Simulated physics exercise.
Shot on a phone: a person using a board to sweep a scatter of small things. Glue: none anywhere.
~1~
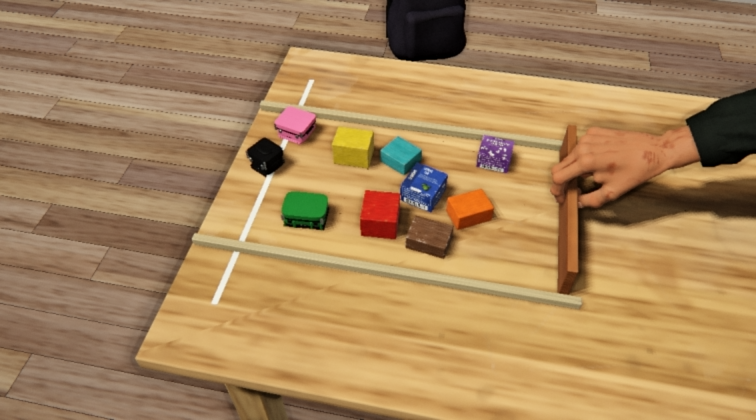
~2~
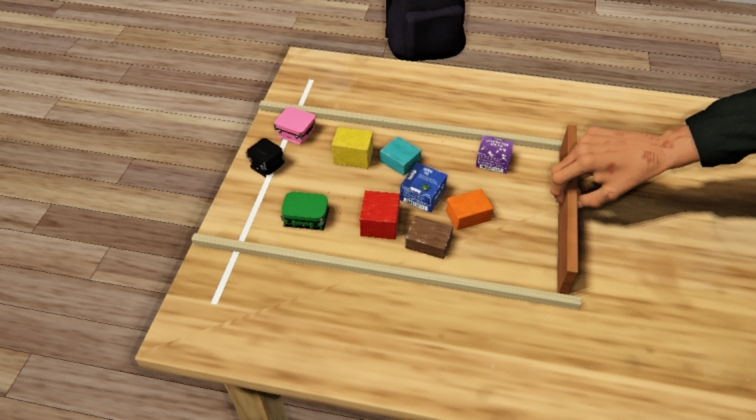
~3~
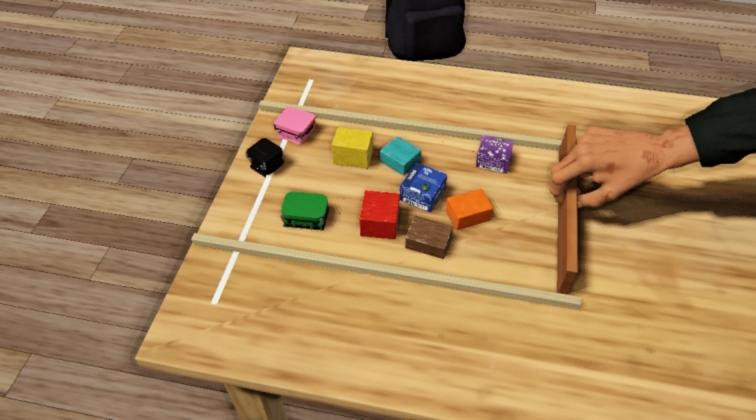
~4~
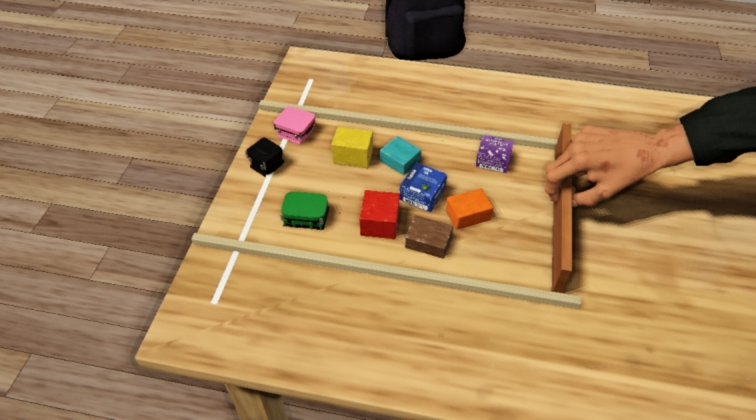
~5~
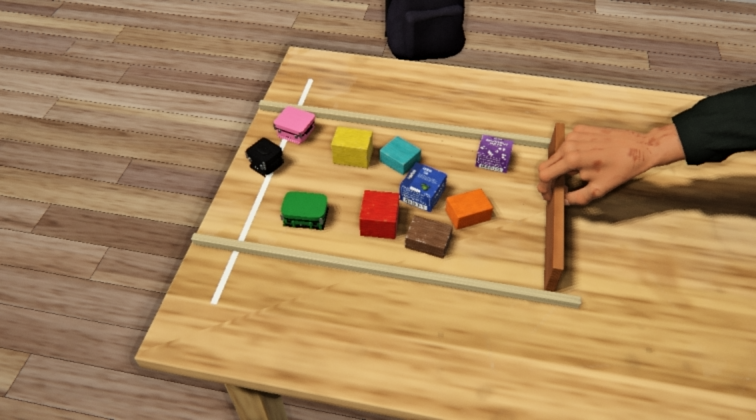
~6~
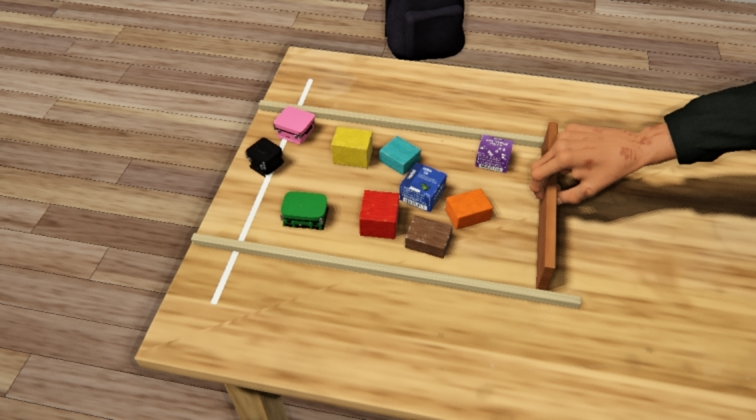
On a wooden table, a hand holding still, then sliding an upright board slightly left toward scattered colourful blocks and small cases.
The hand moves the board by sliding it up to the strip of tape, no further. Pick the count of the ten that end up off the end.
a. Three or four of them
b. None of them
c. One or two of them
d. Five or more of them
Five or more of them.
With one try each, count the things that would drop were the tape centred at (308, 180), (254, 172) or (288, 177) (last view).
It would be 1, then 6, then 3.
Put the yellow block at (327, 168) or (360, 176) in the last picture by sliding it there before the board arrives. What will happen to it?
Order of tries: Off, off.
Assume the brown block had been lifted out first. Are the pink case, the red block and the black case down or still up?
Pink case: Over the edge. Red block: Still there. Black case: Over the edge.
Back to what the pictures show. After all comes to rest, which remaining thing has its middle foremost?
It would be the turquoise block.
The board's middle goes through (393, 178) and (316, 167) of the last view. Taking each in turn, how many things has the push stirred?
Moved so far: 8, later 10.
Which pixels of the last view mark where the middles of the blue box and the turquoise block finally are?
Roughly (259, 149) for the first and roughly (245, 129) for the second.
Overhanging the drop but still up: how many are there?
The count would be 1.
Soon after, none off yet; black case at rest near (265, 157); pink case at rest near (295, 126); green case at rest near (305, 211).
After that, none off yet; black case moving near (260, 159); pink case at rest near (294, 125); green case displaced about its own width near (250, 202).
In the end, the number that fall off is five or more; gone, red block, yellow block, green case, pink case and black case.
